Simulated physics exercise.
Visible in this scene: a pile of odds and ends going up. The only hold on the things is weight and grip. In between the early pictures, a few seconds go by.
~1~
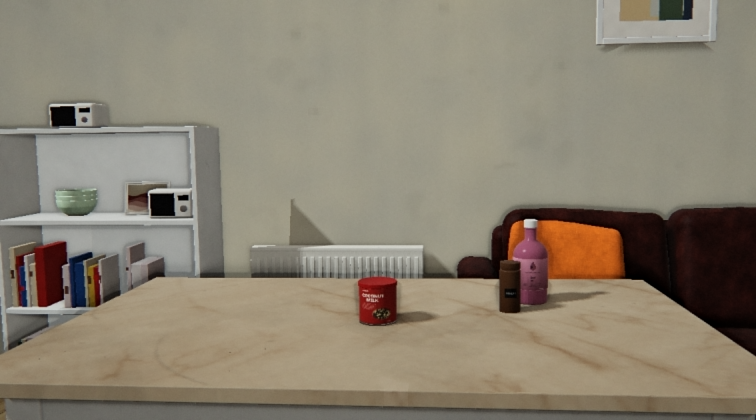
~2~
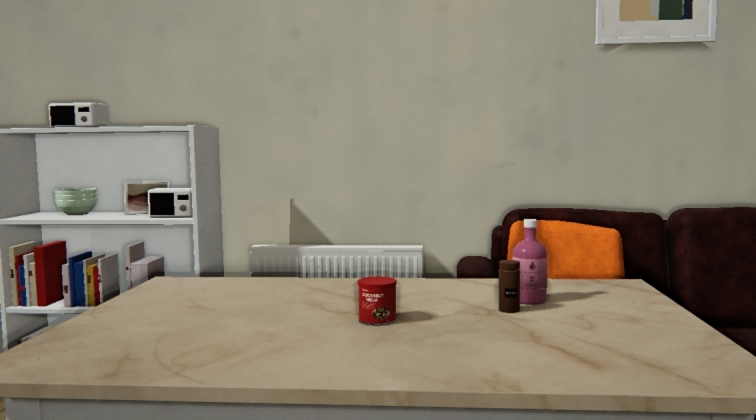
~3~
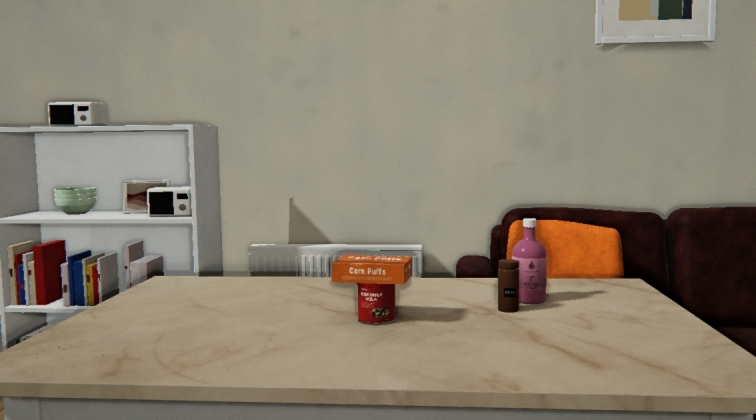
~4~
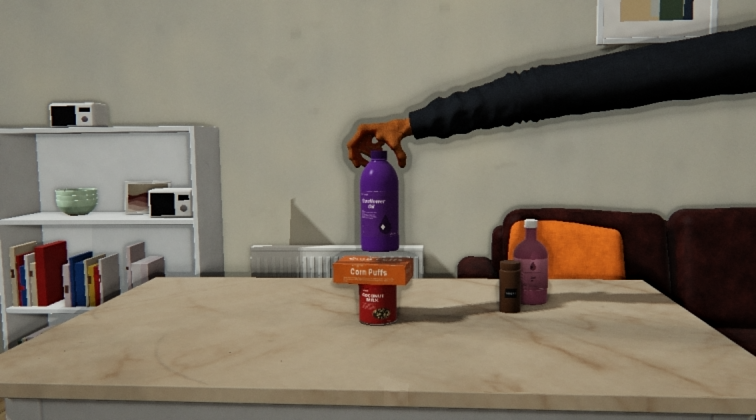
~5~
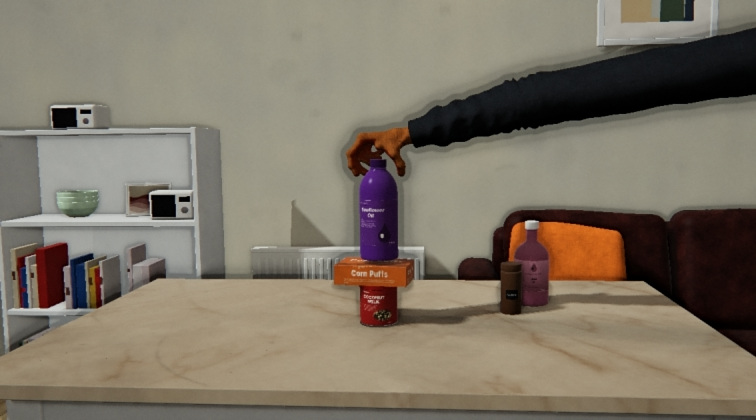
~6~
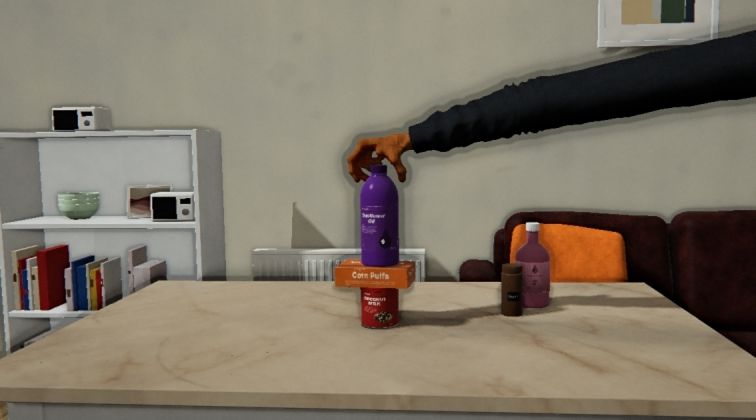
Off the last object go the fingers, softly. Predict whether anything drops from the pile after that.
The pile stands firm.
Then, 0.30 s later than the last frame, all is still.
Then, 0.70 s later than the last frame, purple bottle resting near (380, 215).
When it is over, all 5 as before. End places, in pixels of the last picture, purple bottle near (380, 215). The pile keeps its balance.
